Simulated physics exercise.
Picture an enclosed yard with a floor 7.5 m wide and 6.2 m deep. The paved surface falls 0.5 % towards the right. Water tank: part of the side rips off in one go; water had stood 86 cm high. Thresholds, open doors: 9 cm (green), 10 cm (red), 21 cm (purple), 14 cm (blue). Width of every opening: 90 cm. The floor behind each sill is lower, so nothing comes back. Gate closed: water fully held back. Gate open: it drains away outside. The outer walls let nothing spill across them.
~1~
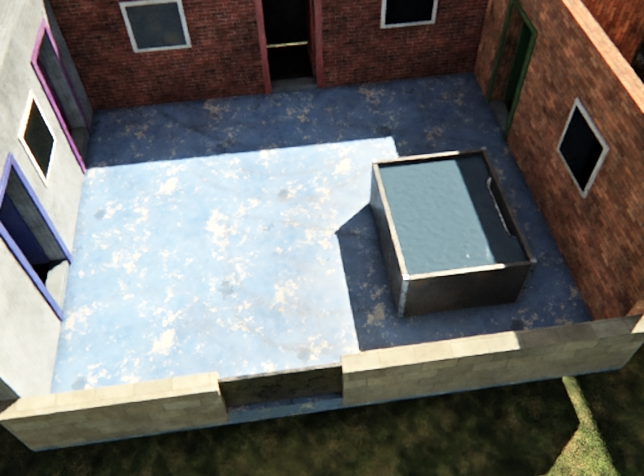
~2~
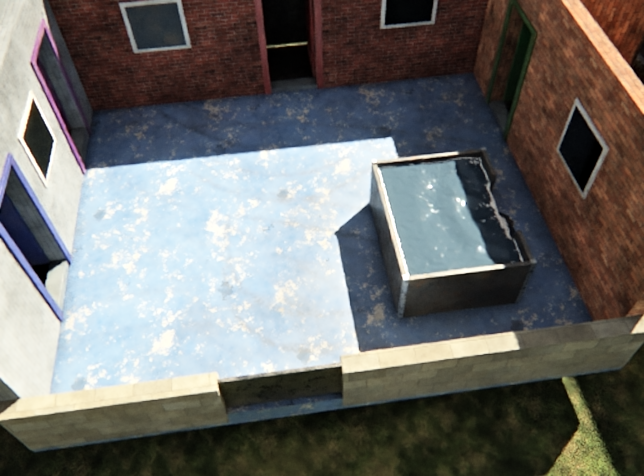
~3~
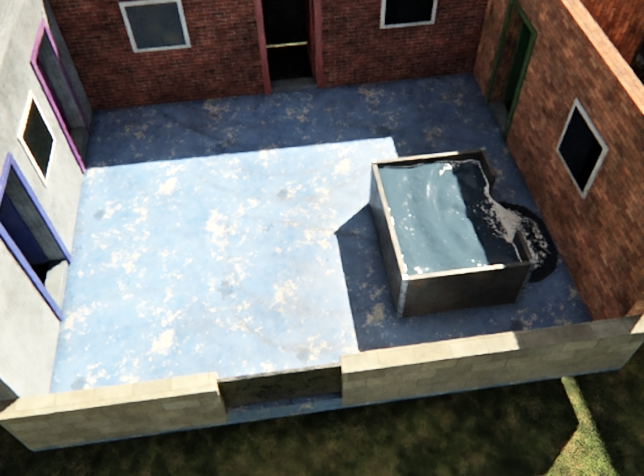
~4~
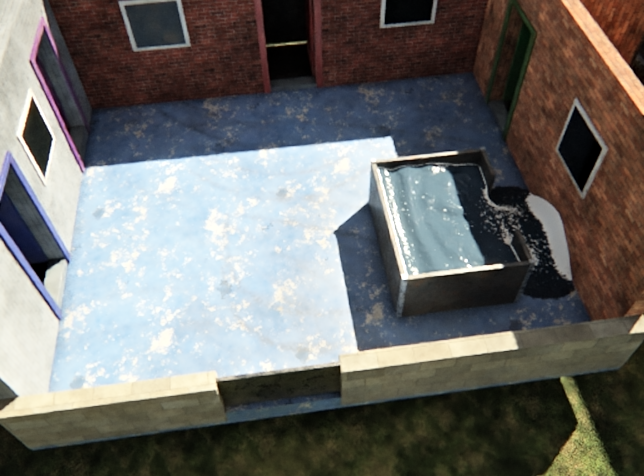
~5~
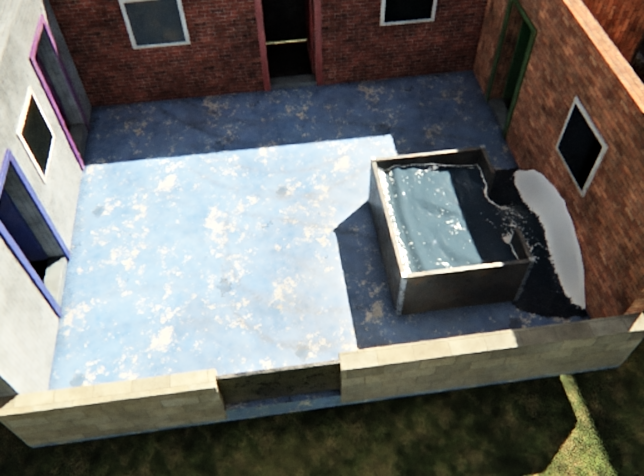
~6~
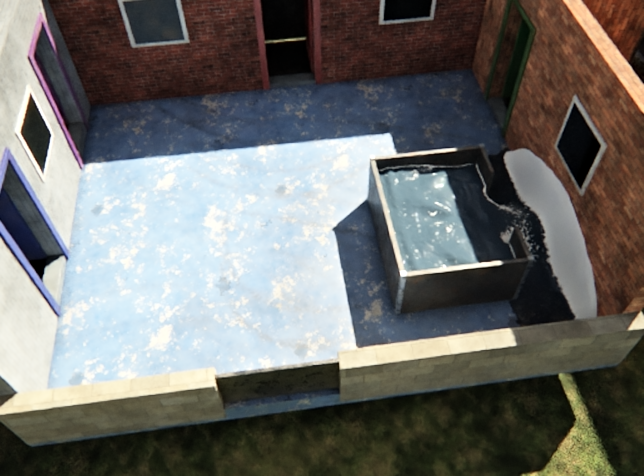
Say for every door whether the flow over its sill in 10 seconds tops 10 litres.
My prediction: Green door: The inflow ends up lower than the cap; red door: The inflow ends up lower than the cap; purple door: The inflow ends up lower than the cap; blue door: The inflow ends up lower than the cap.
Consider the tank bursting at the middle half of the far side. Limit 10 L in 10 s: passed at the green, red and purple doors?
Then: Green beyond it, red beyond it, purple short of it.
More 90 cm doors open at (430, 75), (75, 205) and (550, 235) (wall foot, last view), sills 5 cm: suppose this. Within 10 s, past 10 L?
More, less, more.
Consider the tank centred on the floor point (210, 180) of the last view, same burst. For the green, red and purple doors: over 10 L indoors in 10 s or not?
At the green door the limit is surpassed, at the red door not exceeded, at the purple door not exceeded.
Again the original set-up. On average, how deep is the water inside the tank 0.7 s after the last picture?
The mean depth is around 52 cm.
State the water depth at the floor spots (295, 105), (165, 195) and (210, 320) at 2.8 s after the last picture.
Roughly 8, 0, 3 cm.
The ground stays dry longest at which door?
The answer is the purple door.
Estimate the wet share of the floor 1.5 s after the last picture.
35 %.
Then, 0.7 s after the last picture water covers 20 % of the floor and is deepest (61 cm) near (597, 342); green door 8 cm at the sill, 0 L in, red door not reached, purple door not reached, blue door not reached.
Then, 1.5 s after the last picture water covers 35 % of the floor and is deepest (46 cm) near (592, 330); green door 7 cm at the sill, 0 L in, red door not reached, purple door not reached, blue door not reached.
Then, 2.8 s after the last picture water covers 55 % of the floor and is deepest (33 cm) near (597, 342); green door 6 cm at the sill, 0 L in, red door 9 cm at the sill, 0 L in, purple door not reached, blue door not reached.
Then, 5.3 s after the last picture water covers 90 % of the floor and is deepest (18 cm) near (597, 342); green door 4 cm at the sill, 0 L in, red door 6 cm at the sill, 0 L in, purple door 9 cm at the sill, 0 L in, blue door 11 cm at the sill, 0 L in.
Then, 9.3 s after the last picture water covers 100 % of the floor and is deepest (12 cm) near (262, 90); green door 6 cm at the sill, 1 L in, red door 4 cm at the sill, 0 L in, purple door 10 cm at the sill, 0 L in, blue door 8 cm at the sill, 0 L in.
